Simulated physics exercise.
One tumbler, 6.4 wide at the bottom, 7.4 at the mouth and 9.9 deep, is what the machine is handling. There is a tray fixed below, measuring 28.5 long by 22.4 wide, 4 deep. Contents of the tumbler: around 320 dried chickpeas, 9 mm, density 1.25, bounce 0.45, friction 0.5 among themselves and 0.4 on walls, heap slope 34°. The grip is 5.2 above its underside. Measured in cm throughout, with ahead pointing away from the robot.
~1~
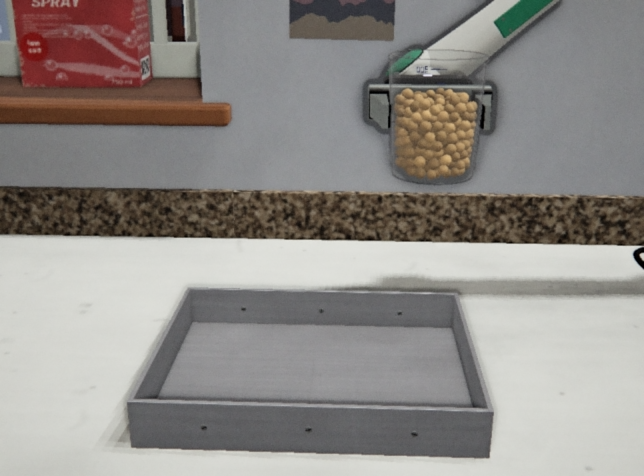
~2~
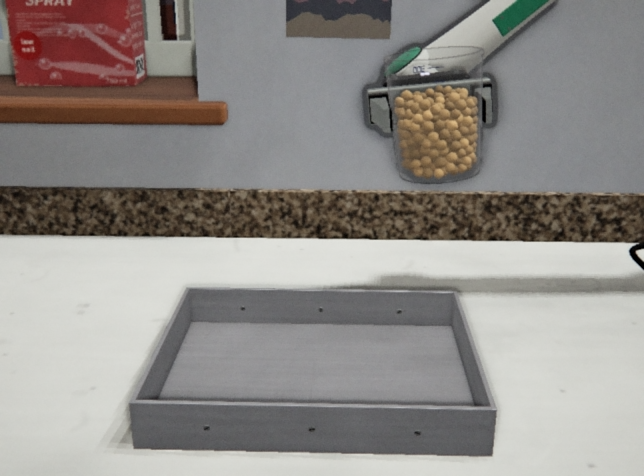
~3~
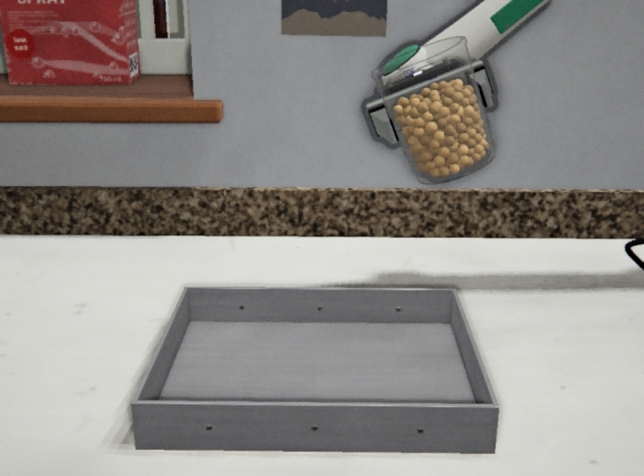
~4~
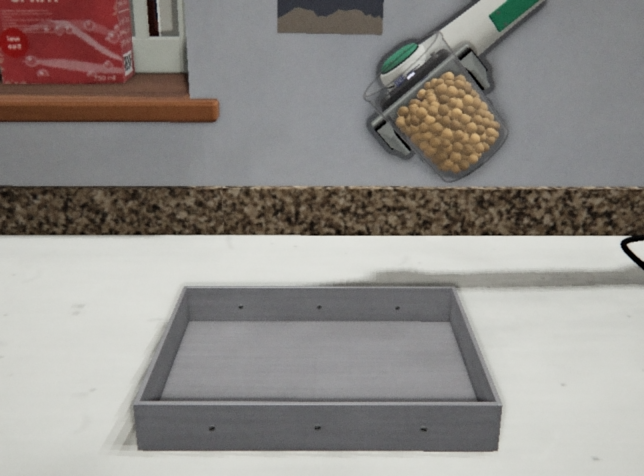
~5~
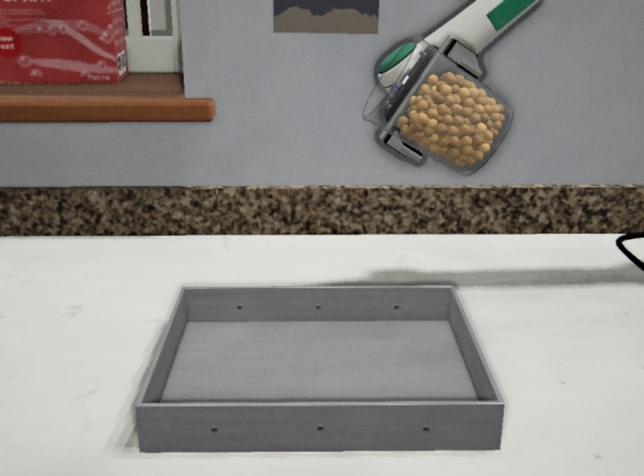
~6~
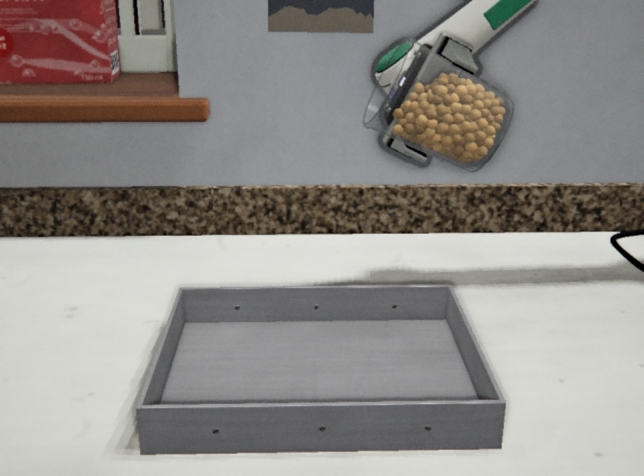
Above a white worktop with a shallow grey tray, a robotic gripper tilting a clear tumbler of dried chickpeas steeply leftward.
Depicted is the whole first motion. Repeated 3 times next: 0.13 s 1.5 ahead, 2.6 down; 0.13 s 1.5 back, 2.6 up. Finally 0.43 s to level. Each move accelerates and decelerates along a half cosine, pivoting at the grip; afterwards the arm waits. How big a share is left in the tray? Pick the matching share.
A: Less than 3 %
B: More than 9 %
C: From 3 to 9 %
A, less than 3 %.
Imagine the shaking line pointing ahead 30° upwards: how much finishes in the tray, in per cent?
Some 15 per cent.
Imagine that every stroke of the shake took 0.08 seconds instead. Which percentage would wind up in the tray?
Roughly 5 percent then.
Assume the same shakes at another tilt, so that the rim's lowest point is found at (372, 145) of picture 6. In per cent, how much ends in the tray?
Roughly 15 per cent.
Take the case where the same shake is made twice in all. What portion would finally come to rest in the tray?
In that case, some 0 per cent.
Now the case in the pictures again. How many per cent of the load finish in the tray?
The share comes to around 0 per cent.
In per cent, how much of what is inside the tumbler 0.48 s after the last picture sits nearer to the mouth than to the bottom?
30 %.
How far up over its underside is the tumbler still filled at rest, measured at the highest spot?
Around 9.0 centimetres above the underside.
Then, 0.48 s after the last picture, tilted 63° forward, highest piece 27 above the table; 320 in the tumbler.
Then, 0.97 s after the last picture, tilted 38° forward, highest piece 27 above the table; 320 in the tumbler.
Then, 1.41 s after the last picture, level, highest piece 30 above the table; 320 in the tumbler.
Then, 2.46 s after the last picture, level, highest piece 30 above the table; 320 in the tumbler.
Final count, 320 in the tumbler. That is 0 % in the tray.
